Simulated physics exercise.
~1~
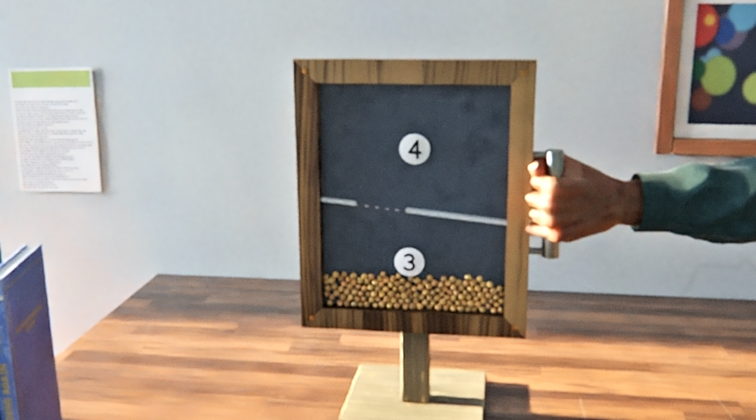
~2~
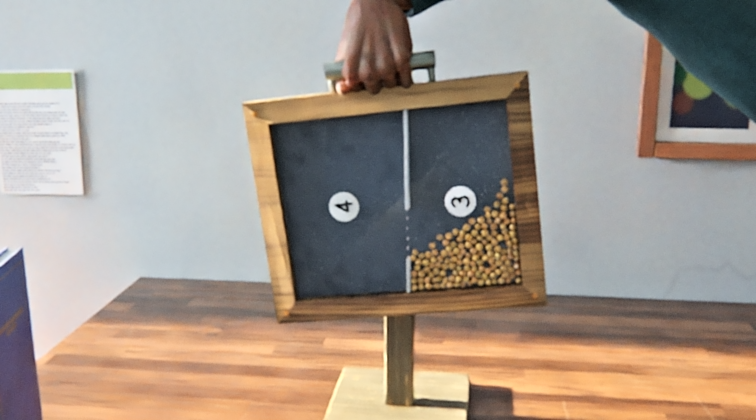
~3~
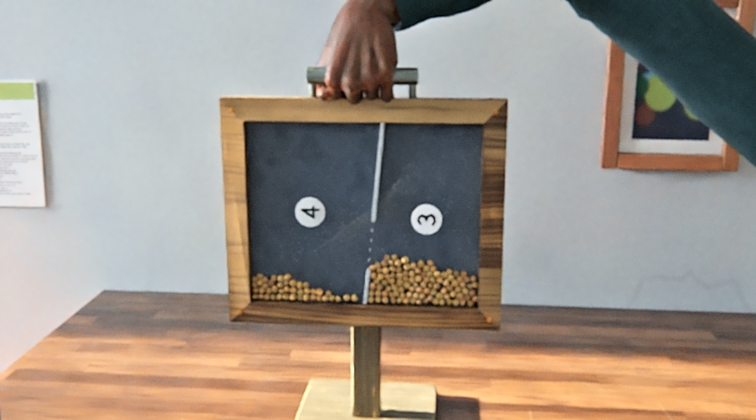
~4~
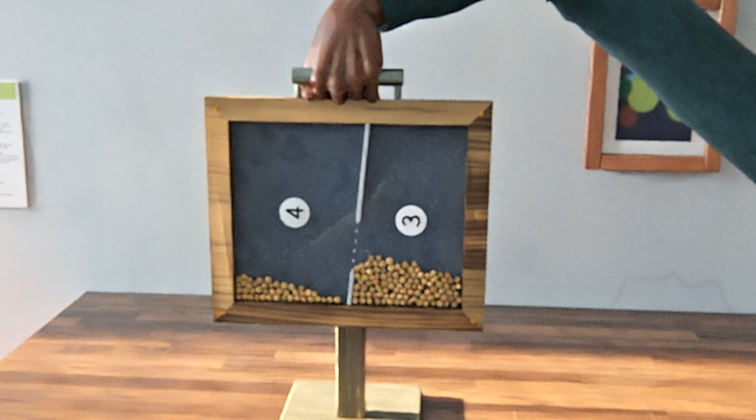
On a wooden table against a pale wall, an upright wood-framed box with a dark back and a clear face stands on a post, small round beads heaped along the bottom of its lower chamber, marked three. A hand gripping the metal handle at the right swings the box anticlockwise until the handle is on top and the chambers sit side by side. The beads slump into a slope in the right chamber, then some spill through the gap into the left one, marked four. Finally the box rests on its side, still held, with the larger pile on the right.
